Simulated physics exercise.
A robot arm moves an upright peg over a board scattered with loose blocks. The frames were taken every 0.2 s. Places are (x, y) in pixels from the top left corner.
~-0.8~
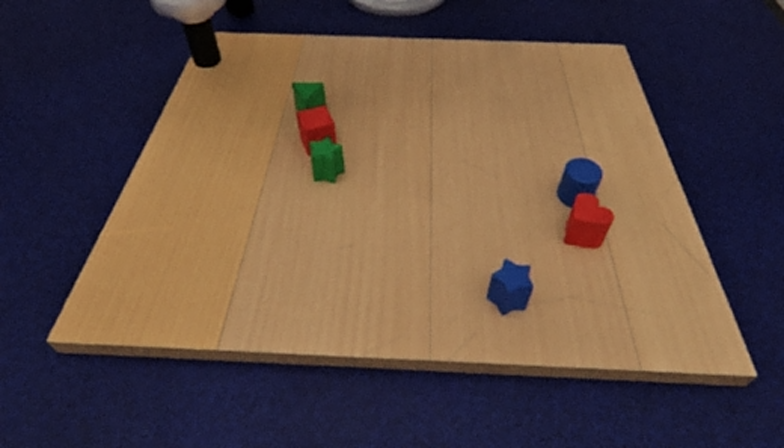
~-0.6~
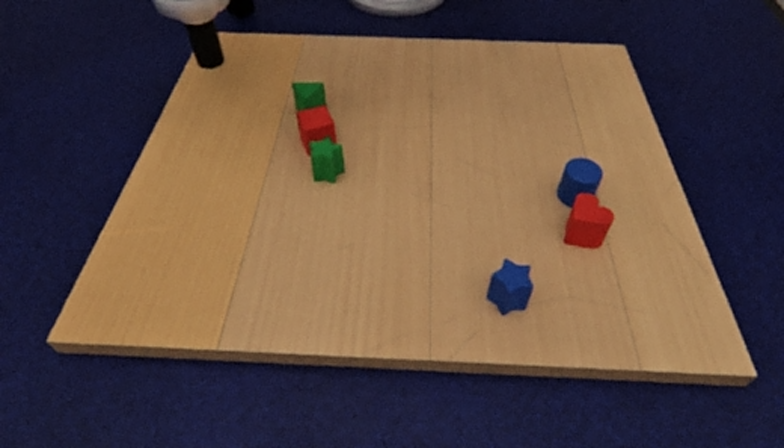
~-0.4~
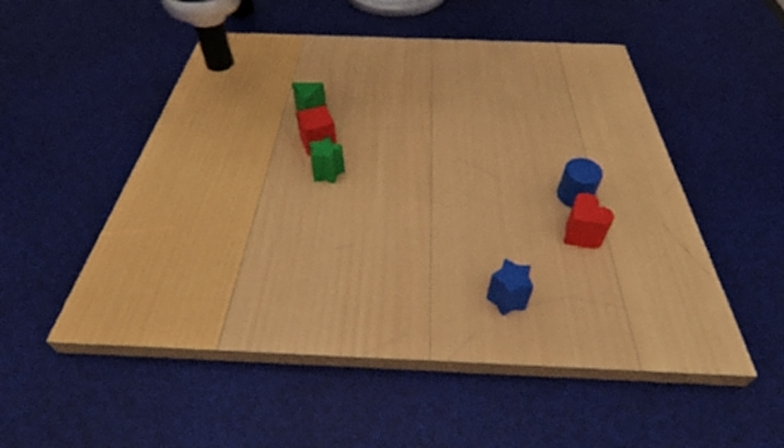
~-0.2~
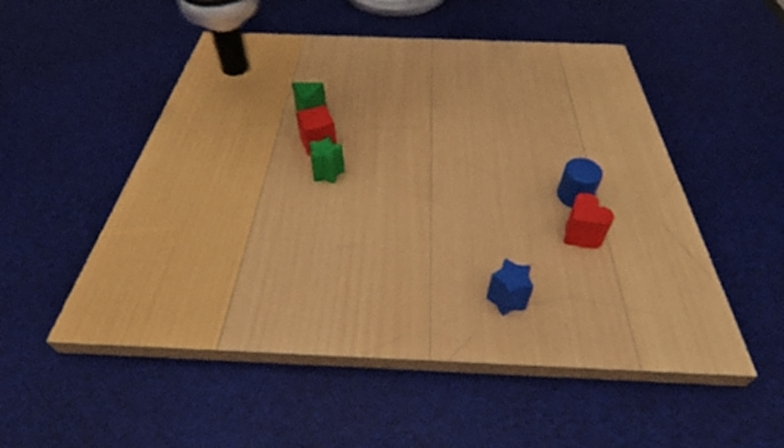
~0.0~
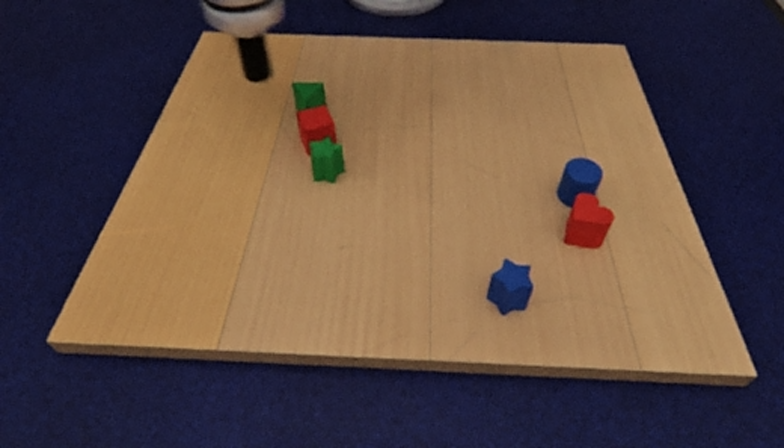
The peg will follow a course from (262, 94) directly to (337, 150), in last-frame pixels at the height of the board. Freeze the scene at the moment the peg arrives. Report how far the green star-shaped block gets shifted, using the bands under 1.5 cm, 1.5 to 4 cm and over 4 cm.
My prediction: Between 1.5 and 4 cm.
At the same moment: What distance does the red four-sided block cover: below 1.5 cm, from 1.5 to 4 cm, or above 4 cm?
The distance will be above 4 cm.
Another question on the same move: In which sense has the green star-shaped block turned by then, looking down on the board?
Viewed from above: Clockwise.
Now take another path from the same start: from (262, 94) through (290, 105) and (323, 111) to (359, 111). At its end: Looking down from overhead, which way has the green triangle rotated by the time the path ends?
It ends up turned clockwise.
On the path given first. One third of the way, peg at (282, 93); nothing pushed yet.
Two thirds of the way, peg at (307, 112); green triangle at (317, 88), turned 15° anticlockwise; red four-sided block at (320, 122).
At the end, peg at (335, 131); green triangle at (317, 89), turned 15° anticlockwise; red four-sided block at (346, 144); green star-shaped block at (331, 165), turned 35° clockwise.
